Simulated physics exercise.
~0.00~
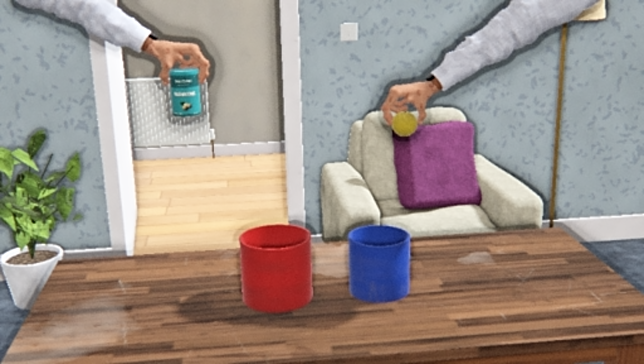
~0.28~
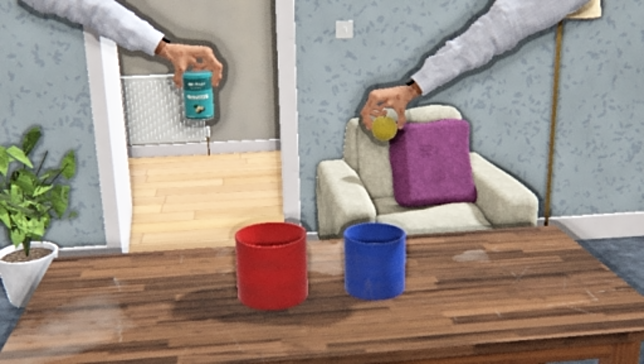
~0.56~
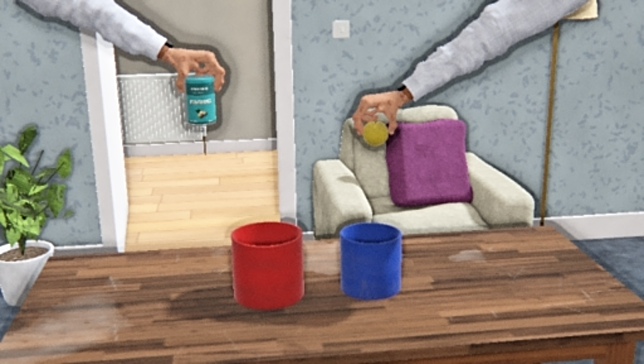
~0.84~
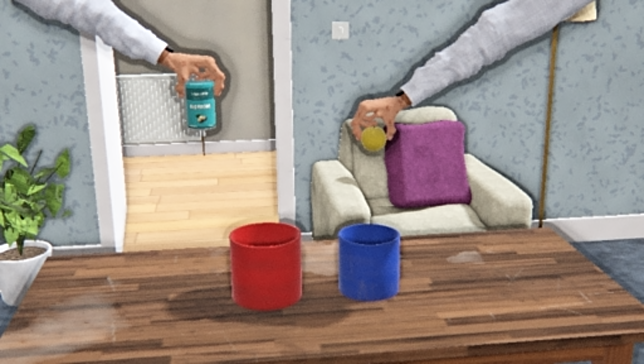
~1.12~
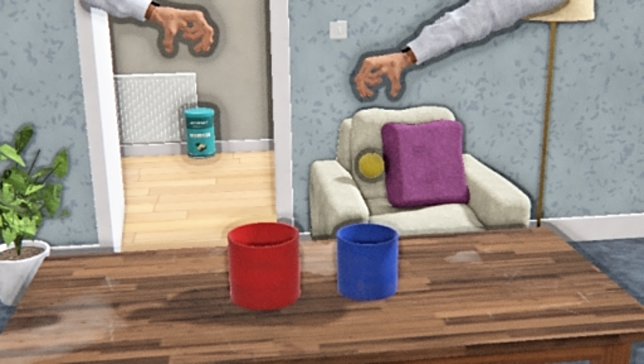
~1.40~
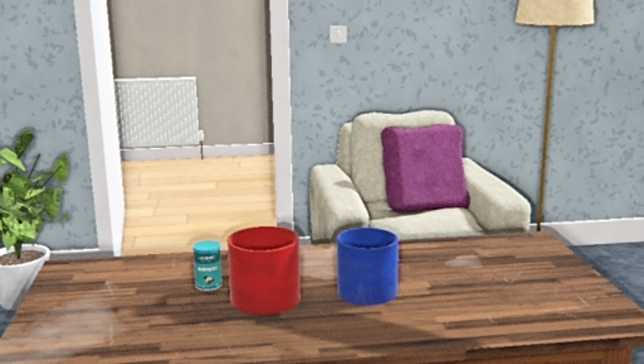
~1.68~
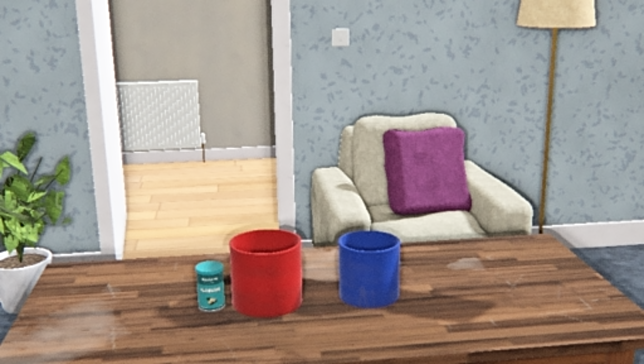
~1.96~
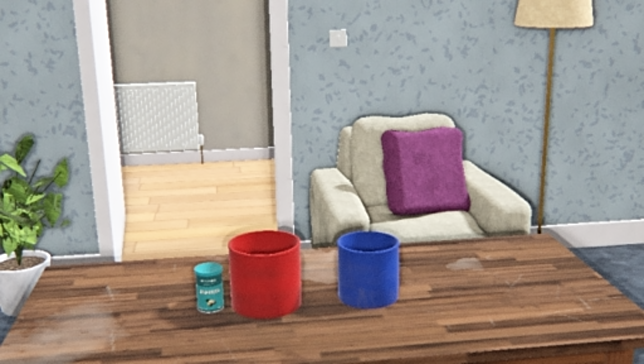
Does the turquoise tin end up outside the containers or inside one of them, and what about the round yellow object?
The turquoise tin misses and ends up standing on the table to the left of the red bucket. The round yellow object drops into the blue pot and is out of sight.
